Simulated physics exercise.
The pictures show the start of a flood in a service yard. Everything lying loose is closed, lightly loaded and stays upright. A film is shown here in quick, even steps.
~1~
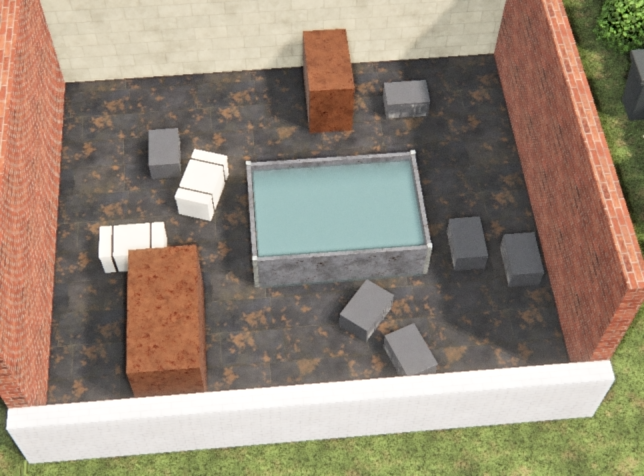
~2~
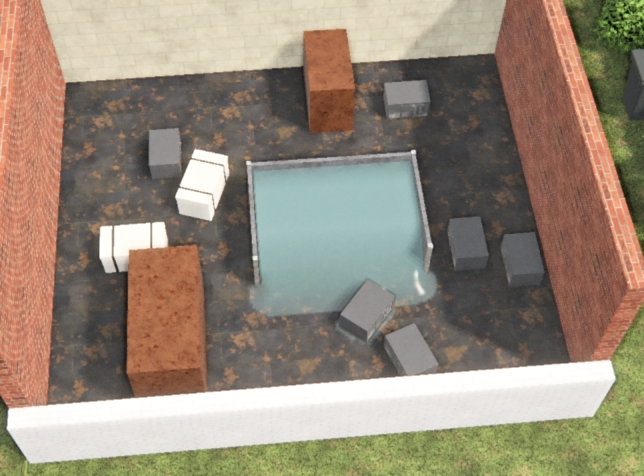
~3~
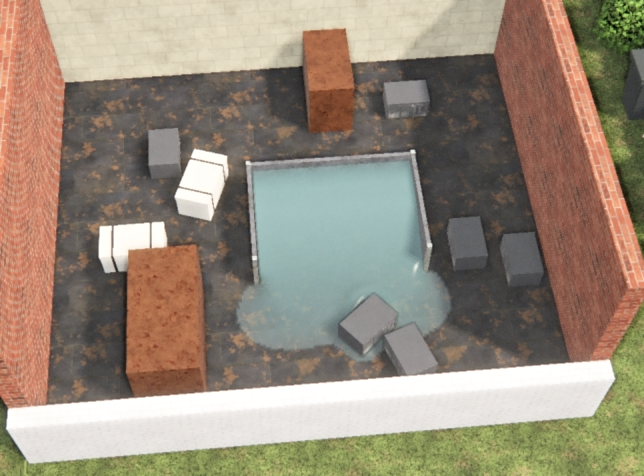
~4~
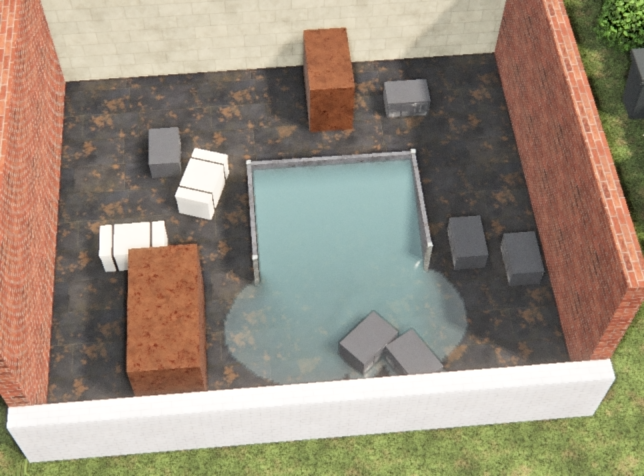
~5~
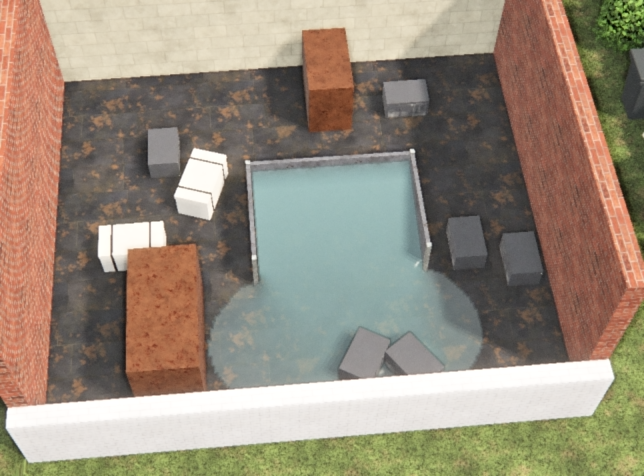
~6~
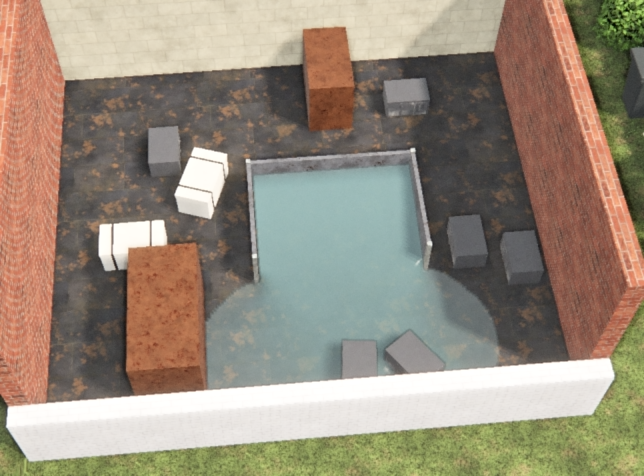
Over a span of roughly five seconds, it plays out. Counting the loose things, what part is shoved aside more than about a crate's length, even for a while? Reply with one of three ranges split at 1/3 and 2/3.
2/3 or more.
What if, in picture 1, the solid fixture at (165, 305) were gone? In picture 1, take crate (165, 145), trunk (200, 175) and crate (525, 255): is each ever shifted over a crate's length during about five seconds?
So, in sequence: Did not travel far, then did not travel far, then did travel that far.
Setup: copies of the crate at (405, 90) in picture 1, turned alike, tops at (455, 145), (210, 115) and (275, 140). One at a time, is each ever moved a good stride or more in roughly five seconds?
Displaced, displaced, stays put.
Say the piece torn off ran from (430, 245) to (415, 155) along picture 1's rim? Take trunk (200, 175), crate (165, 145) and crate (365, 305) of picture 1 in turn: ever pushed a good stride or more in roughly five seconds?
First below the mark, then below the mark, then over the mark.
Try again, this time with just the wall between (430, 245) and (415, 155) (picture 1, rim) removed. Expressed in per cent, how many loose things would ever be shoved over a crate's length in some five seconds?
My figure is about 60 %.
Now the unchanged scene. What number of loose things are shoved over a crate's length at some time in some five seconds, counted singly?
So the number is 6.
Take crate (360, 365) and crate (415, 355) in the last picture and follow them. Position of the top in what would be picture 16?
Near pixel (302, 314) and pixel (478, 298).
A moment on, 1 of 8 are well off their spots; 2 afloat.
Next, 2 of 8 are well off their spots; 1 afloat.
Later, 3 of 8 are well off their spots; 2 afloat.
In the end, 6 of 8 are well off their spots, and 6 have been at some point; 2 afloat.
